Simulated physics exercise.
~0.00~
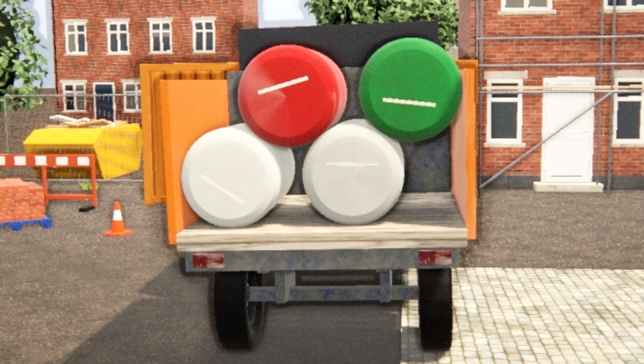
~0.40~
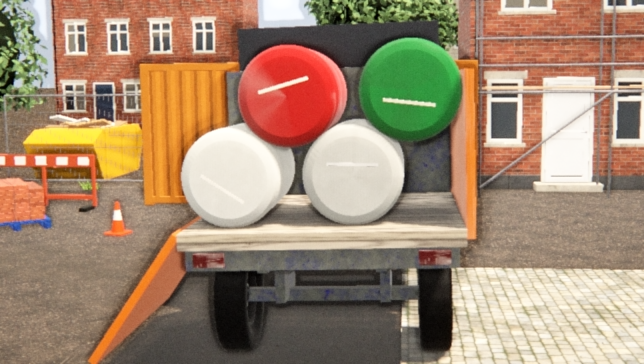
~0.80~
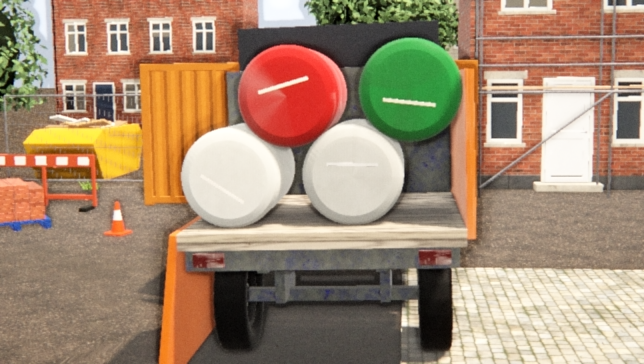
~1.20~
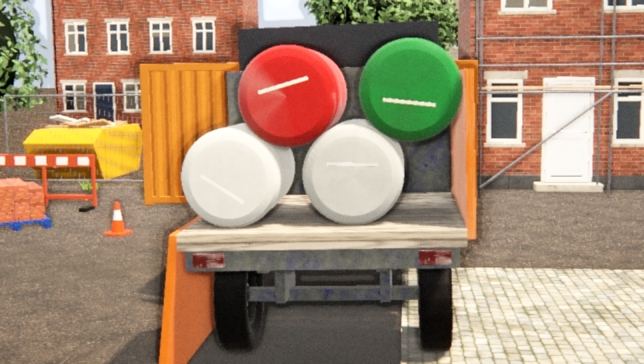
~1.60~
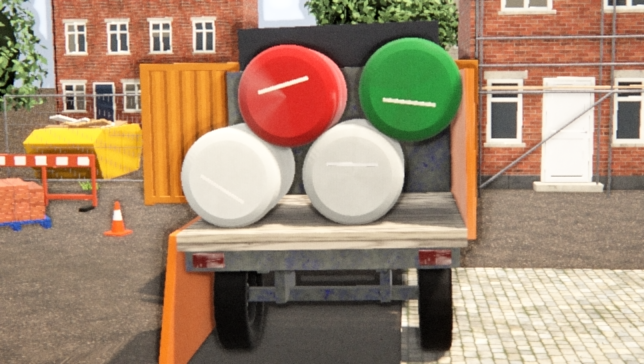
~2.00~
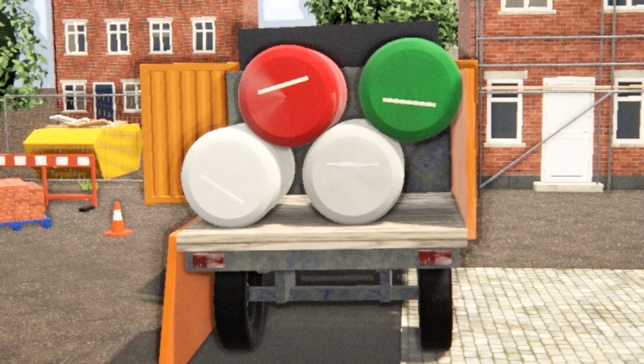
Orange left side panel dropping open on a parked flatbed, swinging slightly, while the stacked red, green and white bales stay put.
